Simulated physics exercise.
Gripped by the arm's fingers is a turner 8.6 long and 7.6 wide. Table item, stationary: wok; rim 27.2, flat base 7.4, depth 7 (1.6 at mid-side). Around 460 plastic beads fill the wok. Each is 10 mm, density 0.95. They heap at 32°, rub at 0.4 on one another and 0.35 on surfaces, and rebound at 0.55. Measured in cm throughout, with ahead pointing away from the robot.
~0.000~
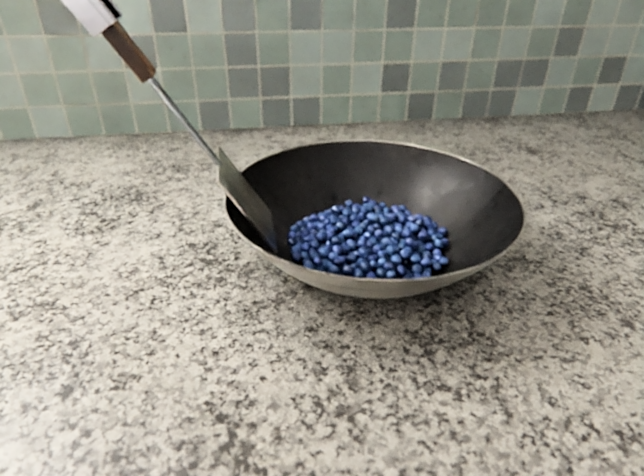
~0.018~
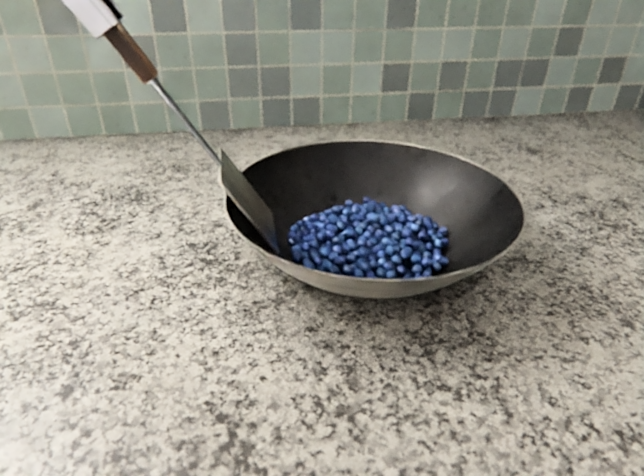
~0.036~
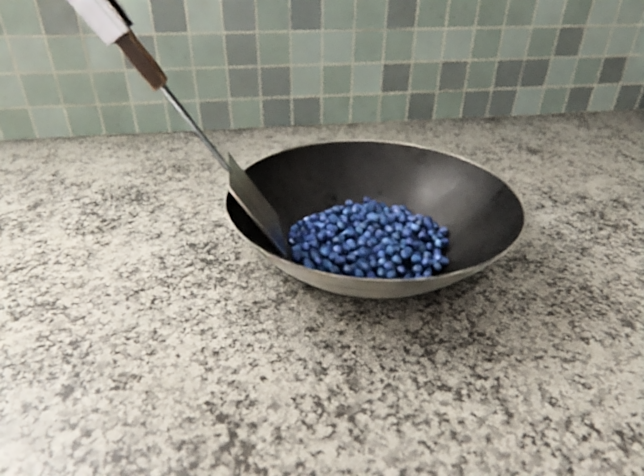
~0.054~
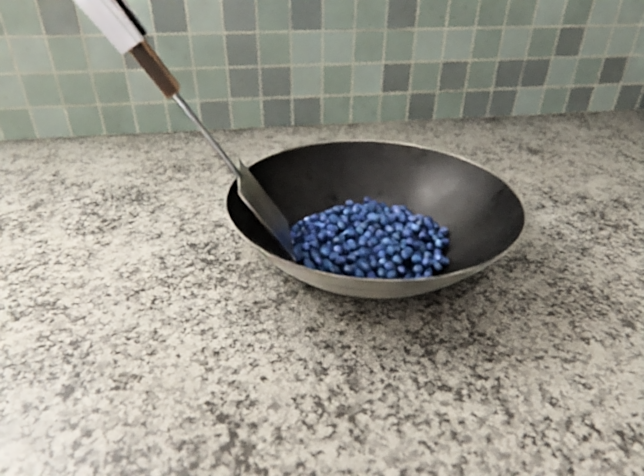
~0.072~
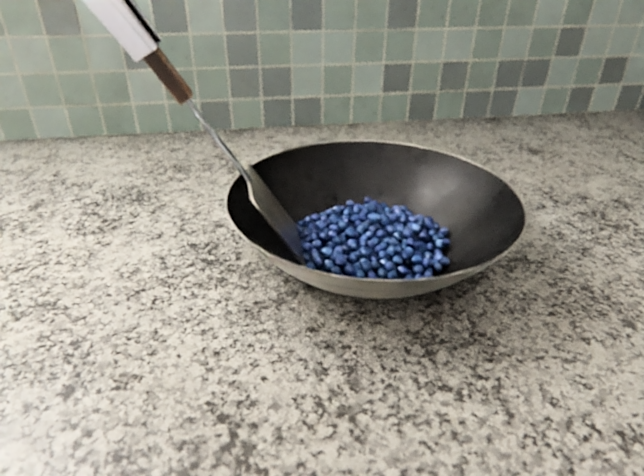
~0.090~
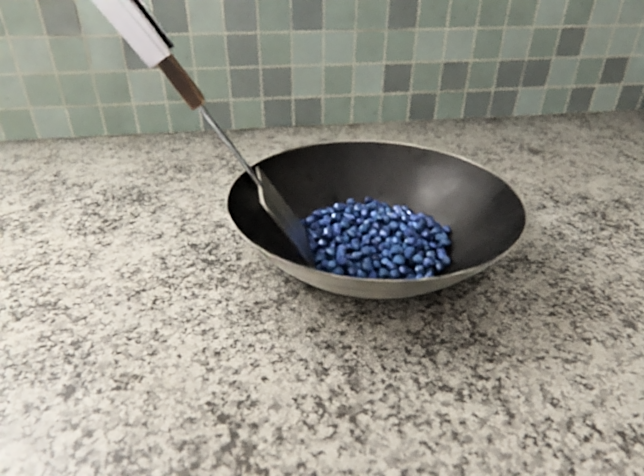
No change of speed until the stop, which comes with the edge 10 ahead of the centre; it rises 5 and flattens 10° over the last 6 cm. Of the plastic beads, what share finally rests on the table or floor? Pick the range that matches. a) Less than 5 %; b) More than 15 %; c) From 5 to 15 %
Answer: C.
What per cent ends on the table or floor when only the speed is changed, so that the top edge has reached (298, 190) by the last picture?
Some 30 per cent.
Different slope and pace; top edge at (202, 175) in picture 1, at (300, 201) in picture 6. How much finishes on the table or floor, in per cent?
Close to 40 in a hundred.
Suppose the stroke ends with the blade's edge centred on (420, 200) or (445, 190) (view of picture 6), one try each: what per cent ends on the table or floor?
0 % and 0 %.
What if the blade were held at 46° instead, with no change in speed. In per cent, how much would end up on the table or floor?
In that case around 10 per cent.
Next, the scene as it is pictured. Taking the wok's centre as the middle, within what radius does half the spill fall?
28 cm or so.
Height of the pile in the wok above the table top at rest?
Peak at rest, approximately 5.5 centimetres.
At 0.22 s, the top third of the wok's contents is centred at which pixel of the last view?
Estimated point: Close to (424, 226).
After 0.22 s, sloping 59°, highest piece 4 above the table; 460 in the wok.
After 0.35 s, sloping 56°, highest piece 7 above the table; 460 in the wok.
After 0.61 s, sloping 49°, highest piece 8 above the table; 424 in the wok, 29 on the table or floor, 7 on the blade or in flight.
After 1.66 s, sloping 49°, highest piece 6 above the table; 424 in the wok, 36 on the table or floor.
At rest, 424 in the wok, 36 on the table or floor. That is 8 % on the table or floor.
